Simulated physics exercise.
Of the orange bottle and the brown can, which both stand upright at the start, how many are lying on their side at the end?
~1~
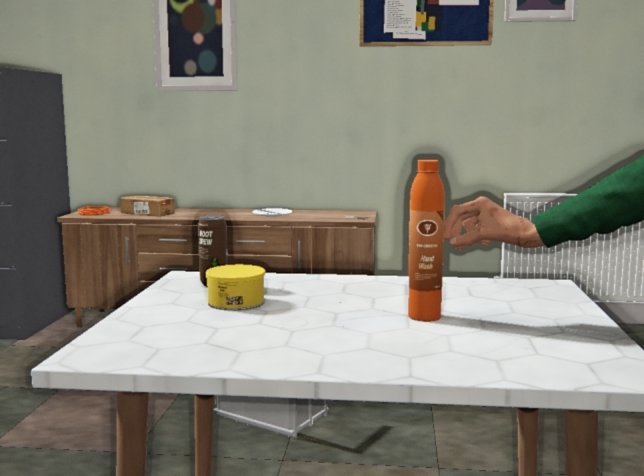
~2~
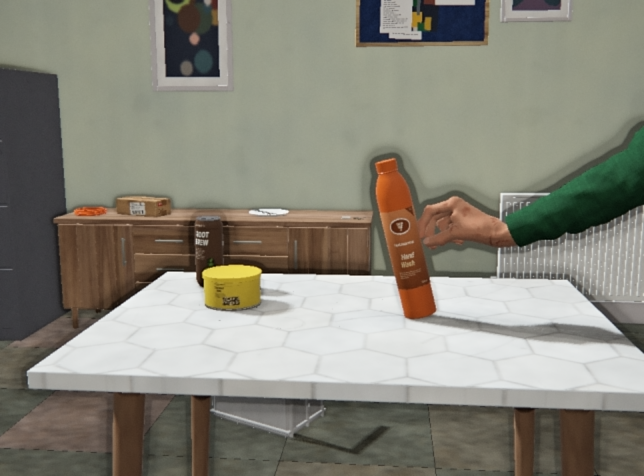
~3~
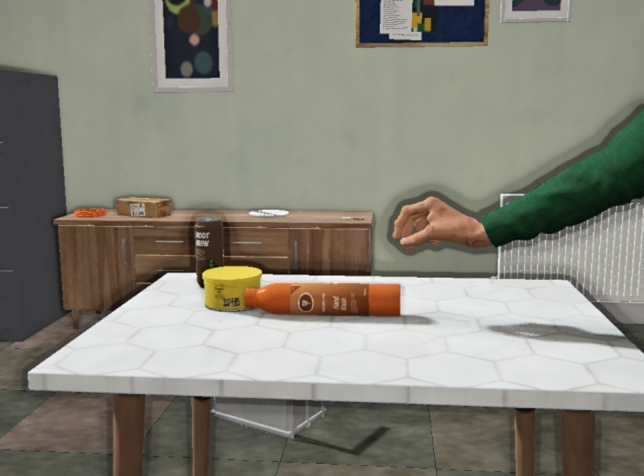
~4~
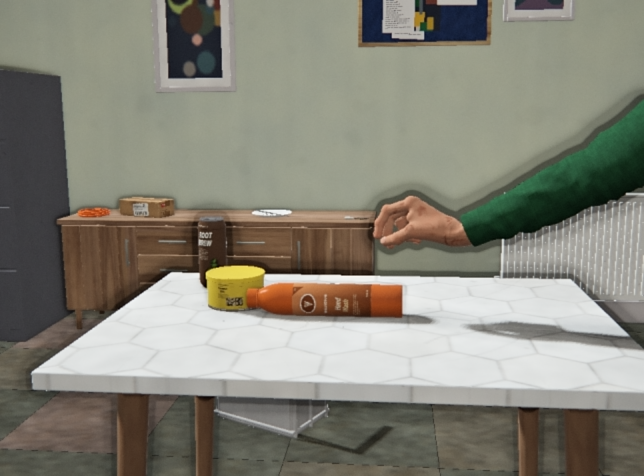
One of them is lying on its side at the end, the orange bottle. The brown can is still standing.
